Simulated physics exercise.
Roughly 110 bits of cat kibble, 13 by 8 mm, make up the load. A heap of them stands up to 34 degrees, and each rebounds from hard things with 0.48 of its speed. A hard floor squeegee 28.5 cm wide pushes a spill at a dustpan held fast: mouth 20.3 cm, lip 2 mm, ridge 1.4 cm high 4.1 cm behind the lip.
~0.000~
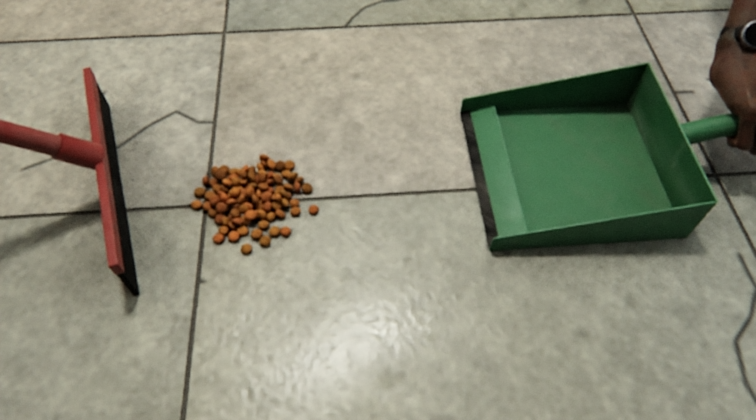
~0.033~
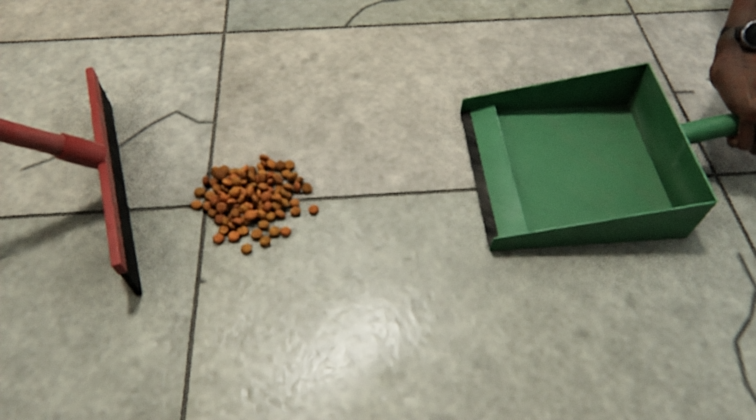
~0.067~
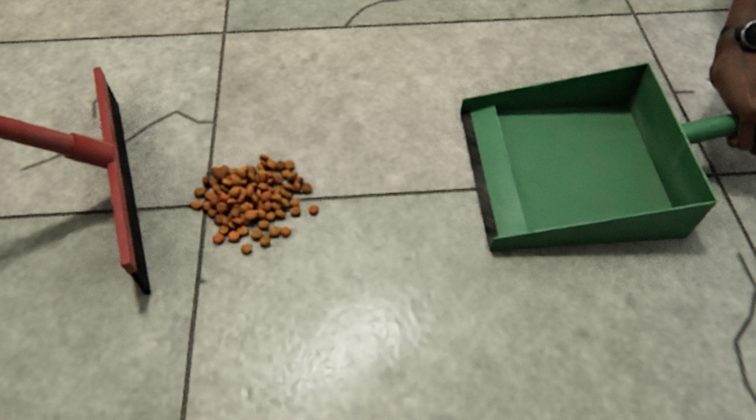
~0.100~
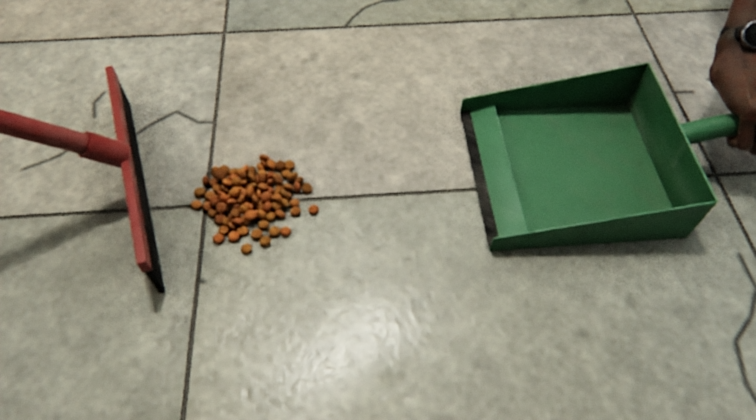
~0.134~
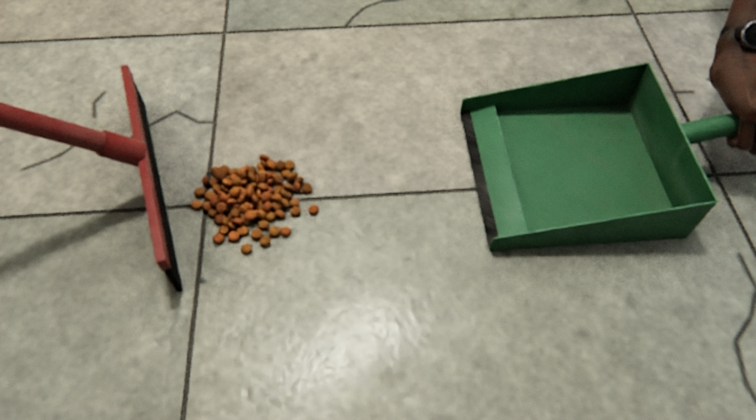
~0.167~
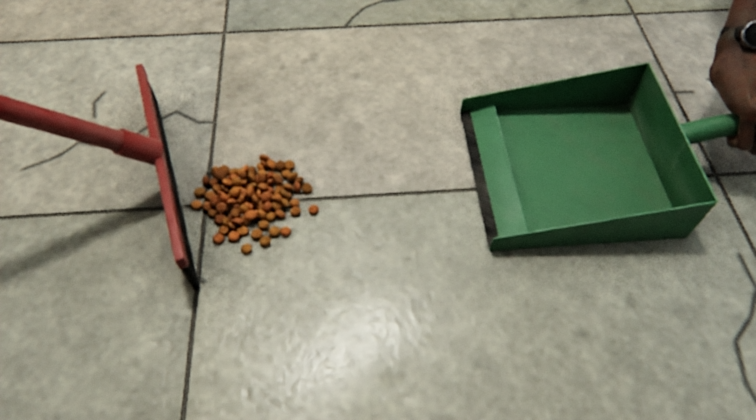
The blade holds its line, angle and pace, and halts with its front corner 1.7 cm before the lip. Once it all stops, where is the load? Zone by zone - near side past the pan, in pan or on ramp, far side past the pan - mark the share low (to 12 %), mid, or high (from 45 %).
Near side low; pan low; far side low.
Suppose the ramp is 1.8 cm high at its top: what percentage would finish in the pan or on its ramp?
Estimate with the new ramp: Some 5 in a hundred.
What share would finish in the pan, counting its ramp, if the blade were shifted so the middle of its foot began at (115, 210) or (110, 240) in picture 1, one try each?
First try about 5 per cent, second about 0 per cent.
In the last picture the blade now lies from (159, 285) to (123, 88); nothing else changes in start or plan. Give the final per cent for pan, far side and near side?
The pan gets 0, the far side 0 and the near side 15.
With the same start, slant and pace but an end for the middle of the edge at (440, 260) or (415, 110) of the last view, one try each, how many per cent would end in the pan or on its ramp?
Around 0 per cent, and around 15 per cent.
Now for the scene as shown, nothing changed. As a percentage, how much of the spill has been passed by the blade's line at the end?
Close to 0 percent.
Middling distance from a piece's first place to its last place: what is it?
Around 24 centimetres.
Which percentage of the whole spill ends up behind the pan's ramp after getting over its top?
Around 0 in a hundred.
After 0.44 s, middle of the blade 21 cm from the lip; 0 % over the lip, far side 0 %, near side 0 %.
After 0.63 s, middle of the blade 11 cm from the lip; 0 % over the lip, far side 0 %, near side 0 %.
After 0.93 s, middle of the blade 6 cm from the lip; 5 % over the lip, far side 5 %, near side 0 %.
By 1.2 s all is still; near side 0 %, pan 5 %, far side 5 %, in front of the lip or behind the blade 90 %.
